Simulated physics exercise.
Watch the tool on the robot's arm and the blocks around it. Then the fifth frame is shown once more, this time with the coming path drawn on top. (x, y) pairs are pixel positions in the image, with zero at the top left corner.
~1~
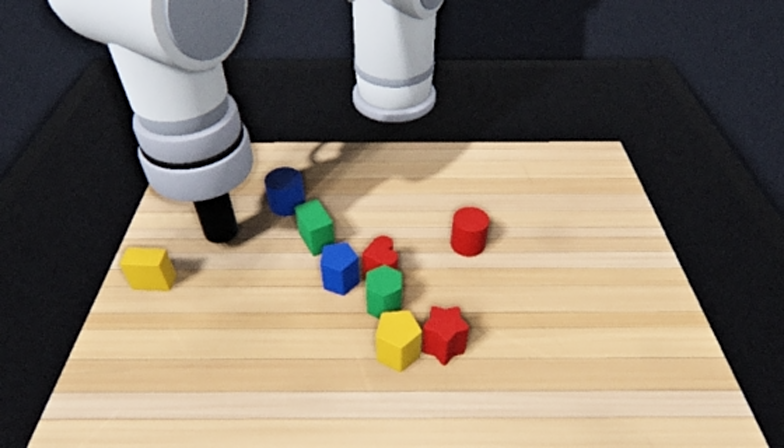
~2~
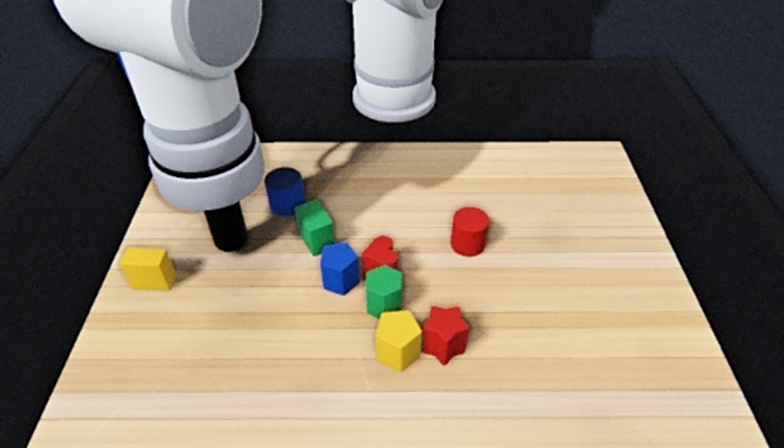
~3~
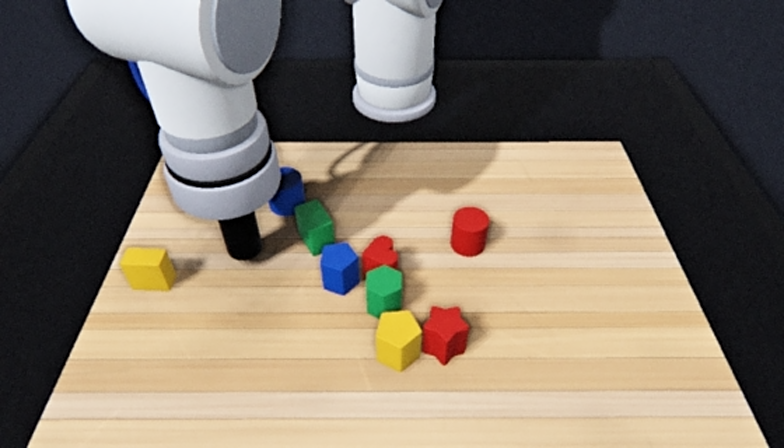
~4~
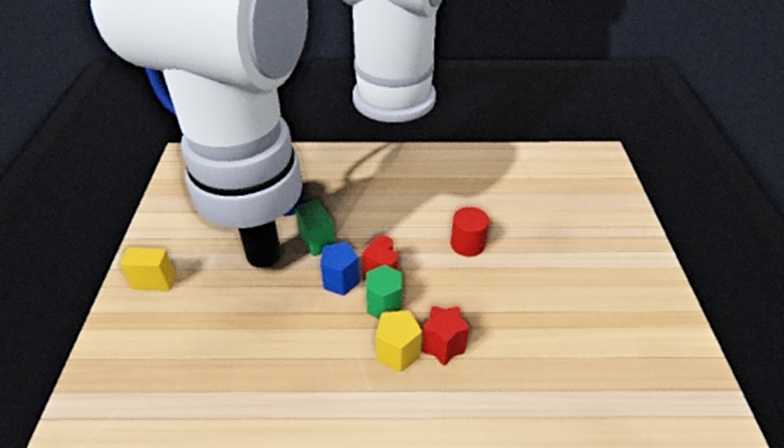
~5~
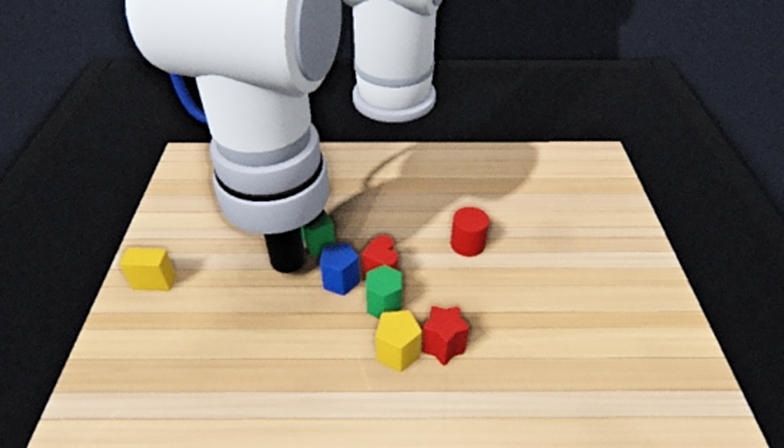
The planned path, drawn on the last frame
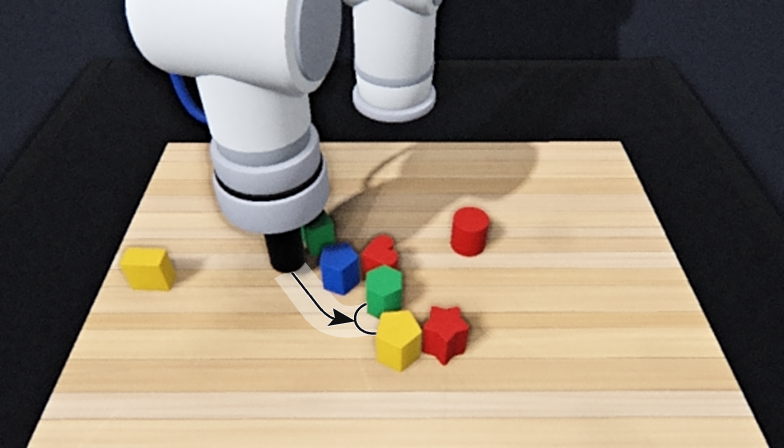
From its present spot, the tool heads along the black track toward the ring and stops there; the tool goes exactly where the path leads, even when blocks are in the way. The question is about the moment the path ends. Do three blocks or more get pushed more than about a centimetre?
No - that is not the case.
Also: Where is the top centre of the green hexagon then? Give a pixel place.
Its top centre is at about (404, 273).
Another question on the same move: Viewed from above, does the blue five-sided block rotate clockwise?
Short answer: No.
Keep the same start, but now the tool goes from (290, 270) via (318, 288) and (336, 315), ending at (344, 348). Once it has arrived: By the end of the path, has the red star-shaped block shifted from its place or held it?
At the end of the path, it will still be in place.
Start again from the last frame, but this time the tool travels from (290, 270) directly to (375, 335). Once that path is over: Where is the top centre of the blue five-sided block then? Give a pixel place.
The top centre is at (359, 260).
The line goes from (290, 270) through (309, 295) and (334, 319) to (374, 318).
The first path, step by step. One third of the way, tool at (308, 287); blue five-sided block at (341, 256), turned 15° anticlockwise.
Two thirds of the way, tool at (334, 310); blue five-sided block at (343, 258), turned 30° anticlockwise.
At the end, tool at (374, 309); blue five-sided block at (343, 258), turned 30° anticlockwise; red heart block at (385, 247), turned 15° anticlockwise; green hexagon at (404, 273), turned 15° anticlockwise; yellow five-sided block unmoved.
